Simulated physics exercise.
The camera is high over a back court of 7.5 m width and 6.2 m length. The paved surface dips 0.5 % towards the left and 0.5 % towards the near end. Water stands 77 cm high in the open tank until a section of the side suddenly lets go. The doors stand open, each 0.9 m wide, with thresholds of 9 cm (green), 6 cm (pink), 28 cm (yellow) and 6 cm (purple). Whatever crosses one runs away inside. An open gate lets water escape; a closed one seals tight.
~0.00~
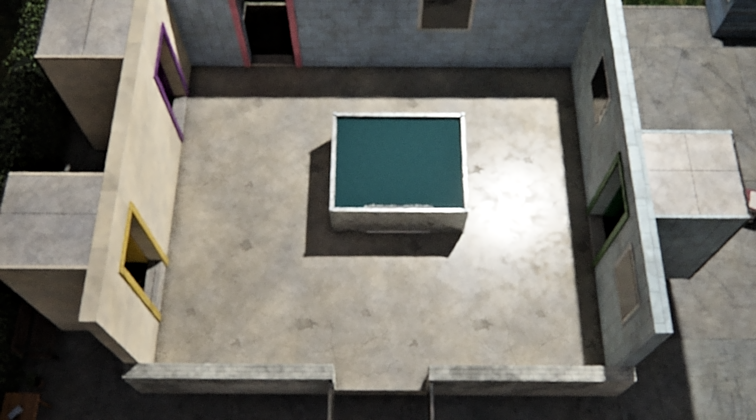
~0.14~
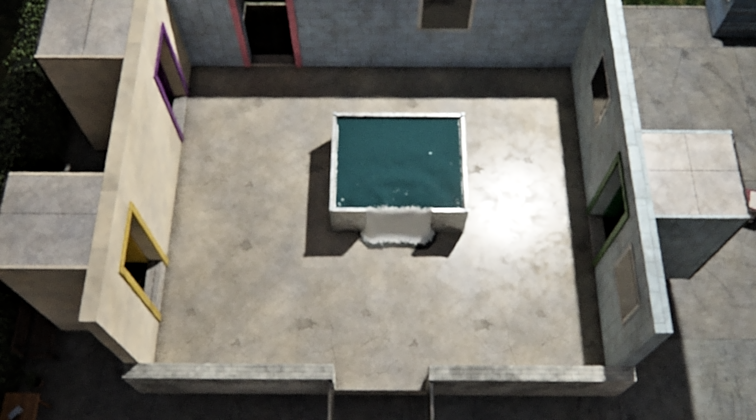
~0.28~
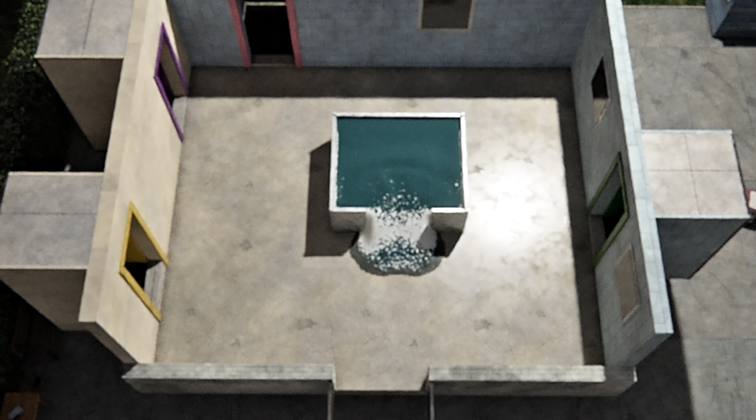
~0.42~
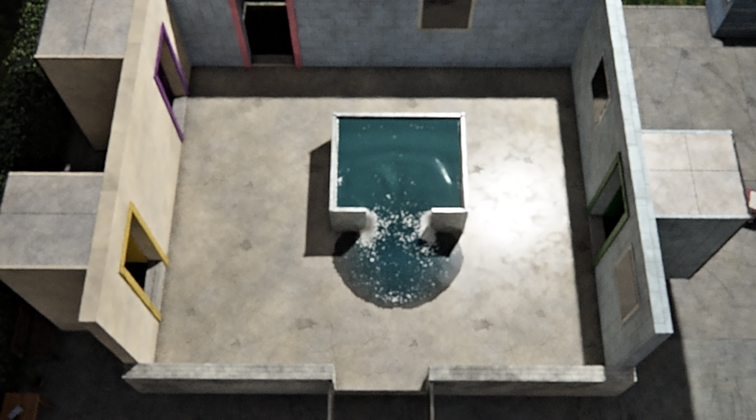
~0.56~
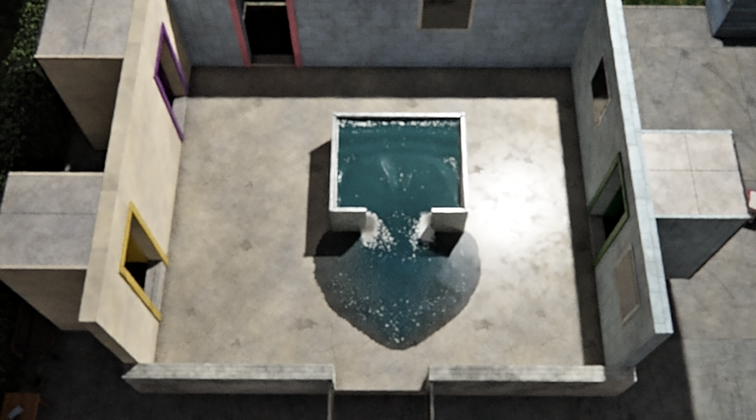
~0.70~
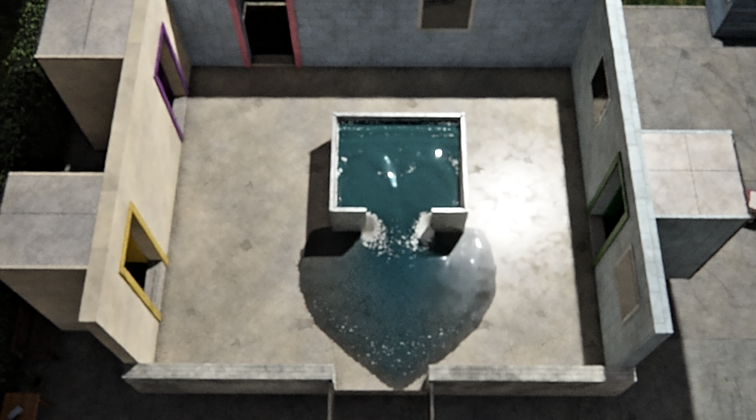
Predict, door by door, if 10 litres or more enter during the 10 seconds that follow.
Door by door: At the green door it stays under the limit; at the pink door it keeps below the limit; at the yellow door it keeps below the limit; at the purple door it keeps below the limit.
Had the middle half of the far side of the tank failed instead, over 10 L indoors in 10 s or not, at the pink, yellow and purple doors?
Then: Pink past it, yellow below, purple above.
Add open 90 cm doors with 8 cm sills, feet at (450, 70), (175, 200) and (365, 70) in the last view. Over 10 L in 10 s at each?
In that order: Under, below, under.
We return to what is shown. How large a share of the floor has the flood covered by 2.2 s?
Near 30 per cent is wet.
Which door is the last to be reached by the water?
The pink one.
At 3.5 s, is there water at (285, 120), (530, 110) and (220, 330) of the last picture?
In turn: Still dry, not reached, flooded.
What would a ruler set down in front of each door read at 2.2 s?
Depths in cm: Green 0, pink 0, yellow 0, purple 0.
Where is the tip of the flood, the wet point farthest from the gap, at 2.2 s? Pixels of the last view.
Around (153, 374).
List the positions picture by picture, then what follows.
The first frame shows still water, 77 cm deep, in the open tank at (399, 163).
In the second frame, the front is at (364, 239), 0.6 m from the gap at (398, 223); 0.2 m2 of floor is under water; 77 cm left at the back of the open tank.
In the third frame, the front is at (367, 267), 0.9 m from the gap at (398, 223); 1.0 m2 of floor is under water; 77 cm left at the back of the open tank.
In the fourth frame, the front is at (416, 303), 1.4 m from the gap at (398, 224); 2.2 m2 of floor is under water; 75 cm left at the back of the open tank.
In the fifth frame, the front is at (391, 344), 2.1 m from the gap at (398, 224); 4.2 m2 of floor is under water; 67 cm left at the back of the open tank.
In the sixth frame, the front is at a hidden place, 2.8 m from the gap at (398, 223); 6.1 m2 of floor is under water; 66 cm left at the back of the open tank.
After 1.4 s water covers 25 % of the floor and is deepest (42 cm) near (401, 236); green door not reached, pink door not reached, yellow door not reached, purple door not reached.
After 2.2 s water covers 30 % of the floor and is deepest (30 cm) near (435, 376); green door not reached, pink door not reached, yellow door not reached, purple door not reached.
After 3.5 s water covers 40 % of the floor and is deepest (24 cm) near (401, 236); green door 5 cm at the sill, 0 L in, pink door not reached, yellow door 11 cm at the sill, 0 L in, purple door not reached.
After 6.0 s water covers 80 % of the floor and is deepest (14 cm) near (391, 236); green door 5 cm at the sill, 0 L in, pink door not reached, yellow door 8 cm at the sill, 0 L in, purple door 2 cm at the sill, 0 L in.
After 10.0 s water covers 100 % of the floor and is deepest (8 cm) near (435, 376); green door 3 cm at the sill, 0 L in, pink door 4 cm at the sill, 0 L in, yellow door 5 cm at the sill, 0 L in, purple door 4 cm at the sill, 0 L in.
